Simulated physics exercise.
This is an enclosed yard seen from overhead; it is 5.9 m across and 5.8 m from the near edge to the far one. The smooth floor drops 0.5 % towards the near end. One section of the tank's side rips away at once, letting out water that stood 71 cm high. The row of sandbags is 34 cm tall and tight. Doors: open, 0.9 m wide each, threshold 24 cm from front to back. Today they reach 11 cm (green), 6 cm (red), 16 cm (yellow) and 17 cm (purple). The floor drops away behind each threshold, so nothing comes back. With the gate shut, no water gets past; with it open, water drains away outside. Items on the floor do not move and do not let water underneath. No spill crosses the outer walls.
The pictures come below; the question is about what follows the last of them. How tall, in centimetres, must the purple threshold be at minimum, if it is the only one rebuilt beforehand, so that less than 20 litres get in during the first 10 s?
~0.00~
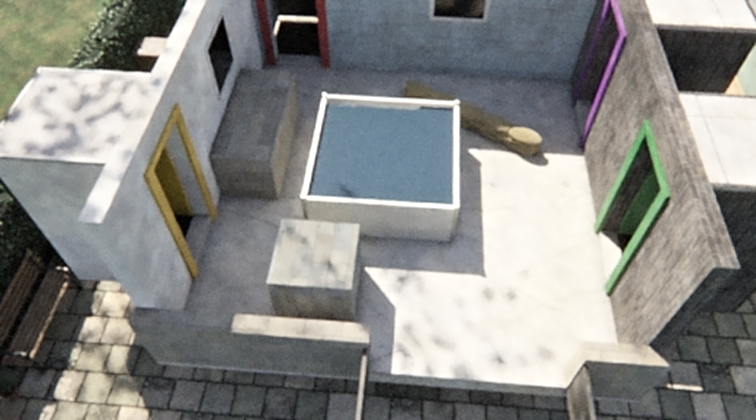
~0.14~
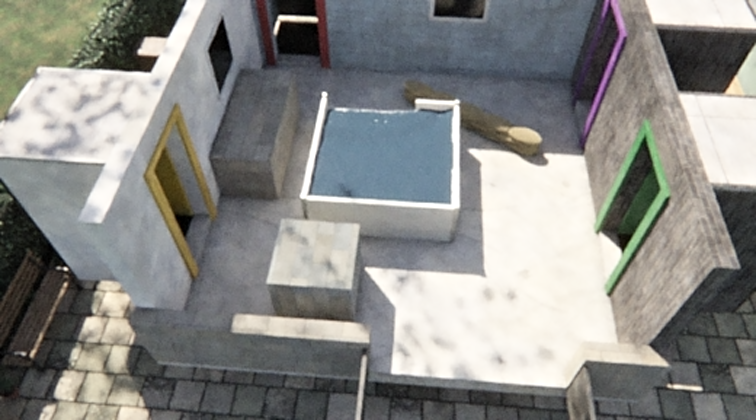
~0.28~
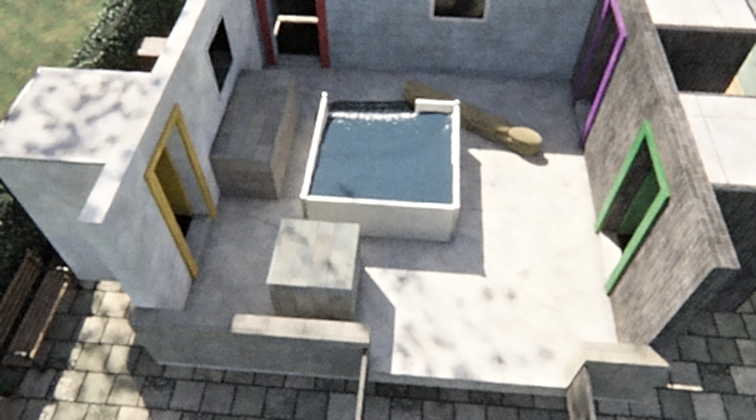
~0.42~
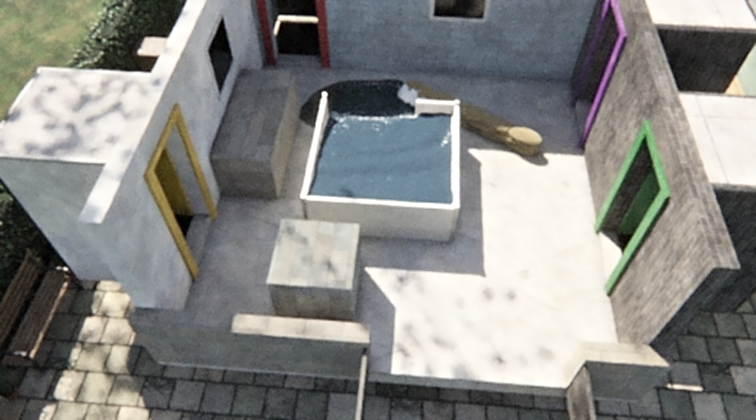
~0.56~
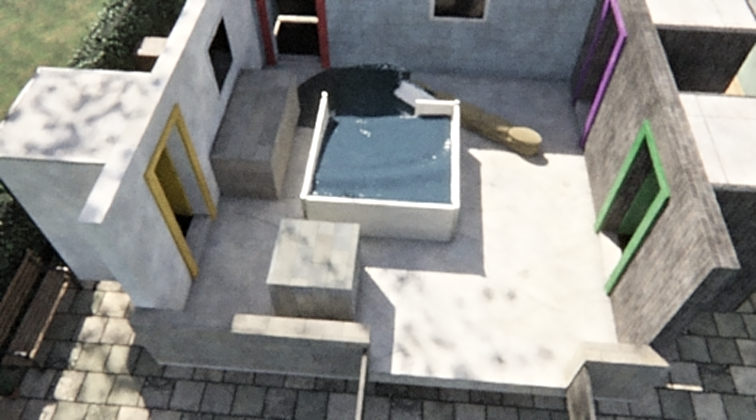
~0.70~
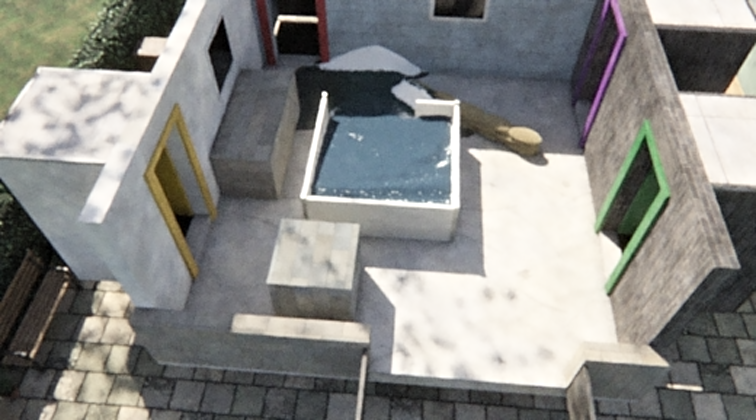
It needs to be at least 16 cm tall.
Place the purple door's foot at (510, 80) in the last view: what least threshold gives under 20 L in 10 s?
It needs about 7.0 cm.
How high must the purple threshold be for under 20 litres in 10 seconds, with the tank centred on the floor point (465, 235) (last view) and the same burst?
That setup calls for roughly 9.5 cm.
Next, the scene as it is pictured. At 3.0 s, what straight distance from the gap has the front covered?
4.4 metres.
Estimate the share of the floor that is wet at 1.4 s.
I'd say near 25 percent.
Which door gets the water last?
Door: Green.
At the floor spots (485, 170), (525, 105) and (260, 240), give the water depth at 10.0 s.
First 2, then 10, then 5 cm.
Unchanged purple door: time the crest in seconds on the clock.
I'd say near 3.0 seconds.
After 1.4 s water covers 25 % of the floor, deepest (52 cm) near (364, 76); it has not reached the purple door.
After 3.0 s water covers 50 % of the floor, deepest (40 cm) near (251, 102); 22 cm at the purple door, 1 litre in over its 17 cm threshold.
After 10.0 s water covers 90 % of the floor, deepest (12 cm) near (261, 70); 10 cm at the purple door, 16 litres in over its 17 cm threshold.
At the purple door as built, the water arrived by 2.2 s and peaked near 22 cm at 3.0 s.
Run again over the same 10 s with other heights there, 52 litres in over 13.5 cm, 10 litres over 18 cm. The limit of 20 litres is kept from about 16 cm up.
